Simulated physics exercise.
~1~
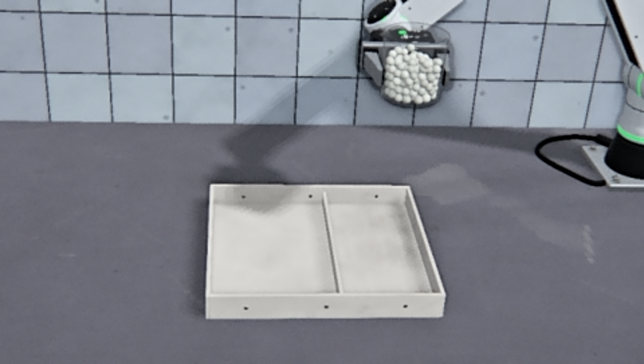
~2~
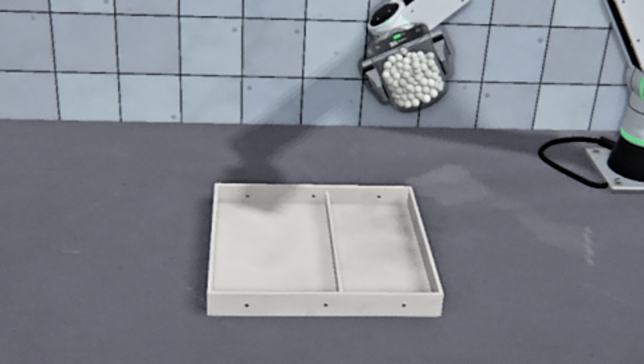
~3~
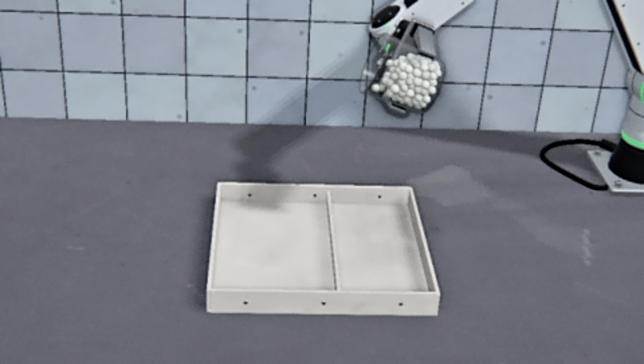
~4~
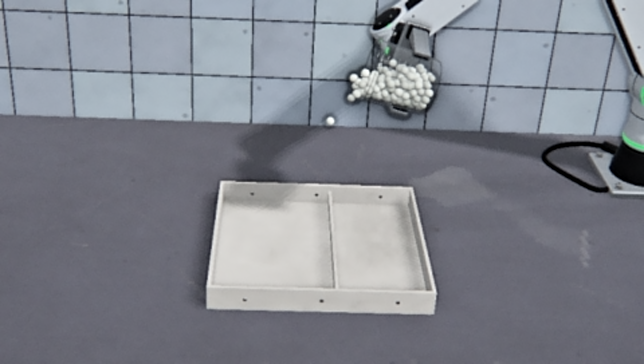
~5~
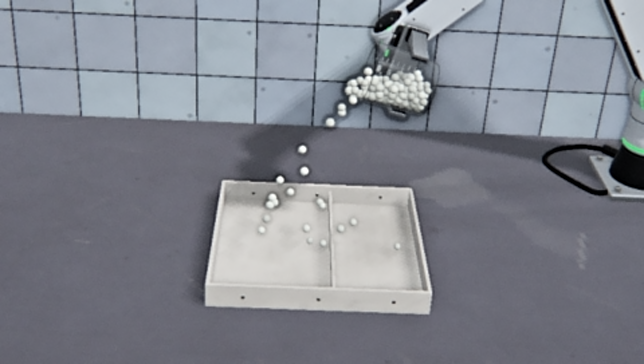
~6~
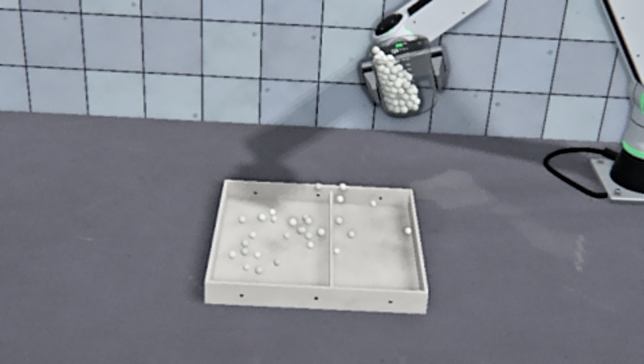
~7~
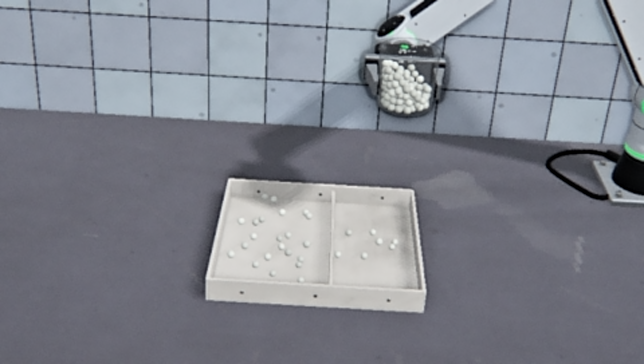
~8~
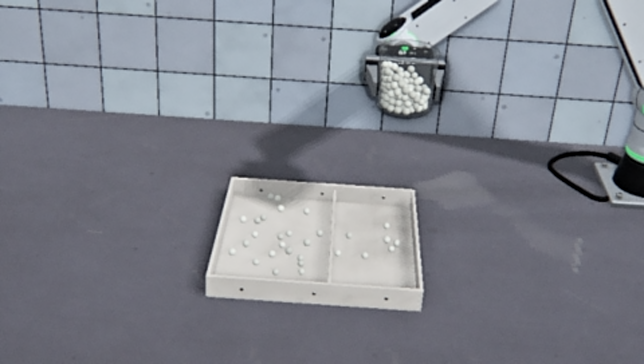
Above a divided tray, a robot arm tips out some white beads, then levels its container.
